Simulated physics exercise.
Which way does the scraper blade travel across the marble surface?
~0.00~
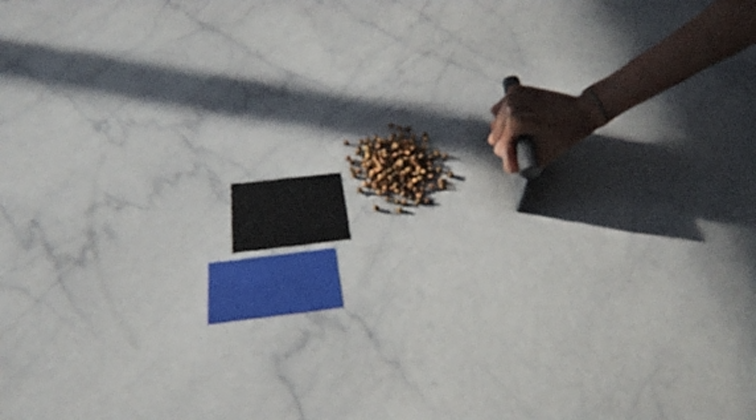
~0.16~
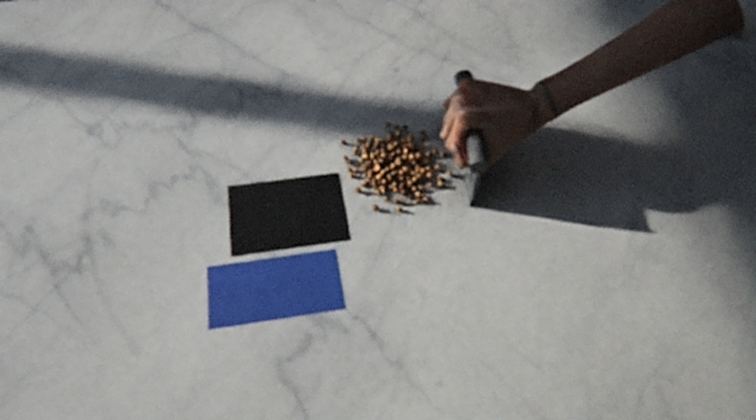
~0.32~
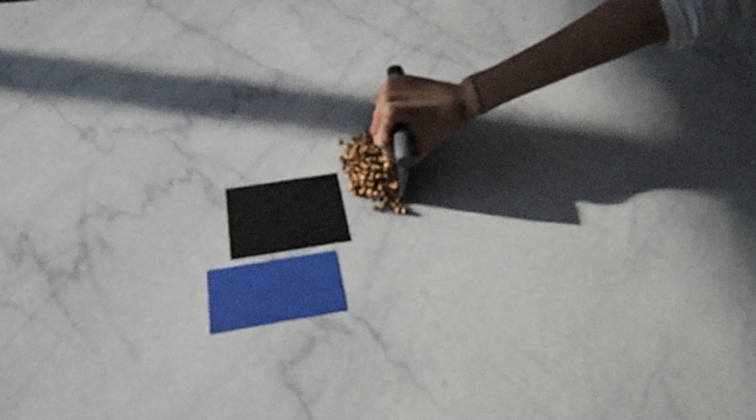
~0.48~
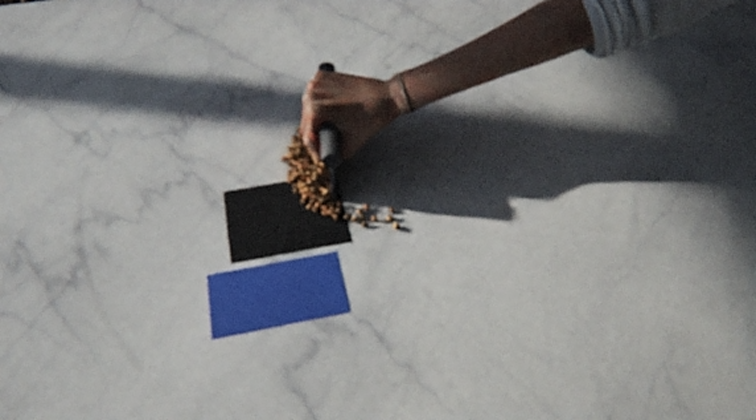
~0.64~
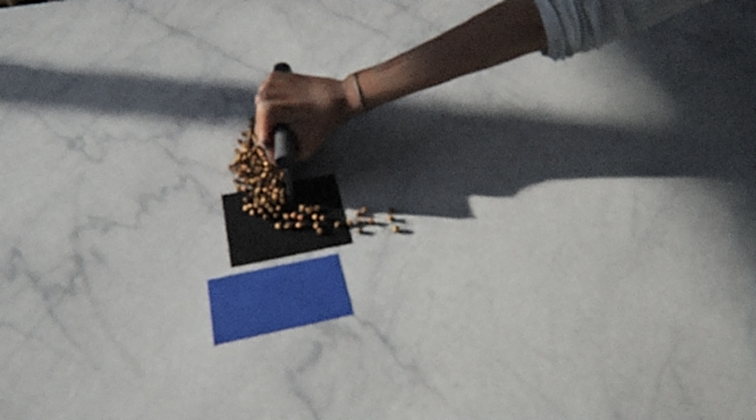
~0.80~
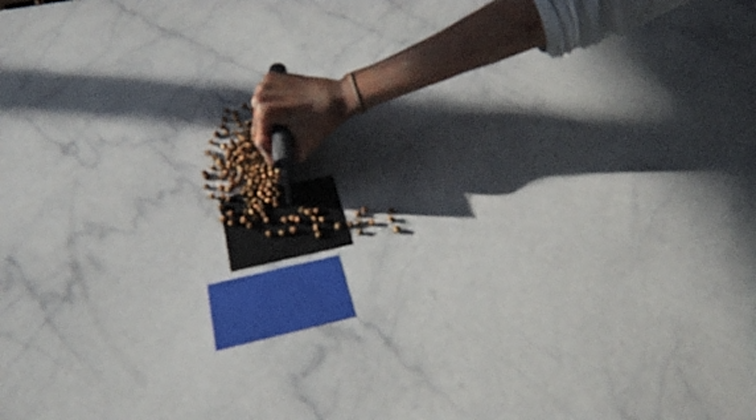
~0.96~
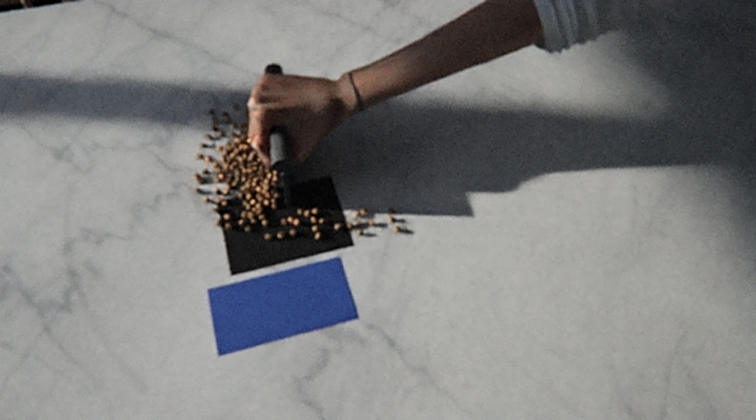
The blade moves to the left, pushing into the pile of small brown pieces as it goes.
Hand with a scraper pushing a pile of small brown pieces left across marble, leaving them scattered on and around a black sheet.
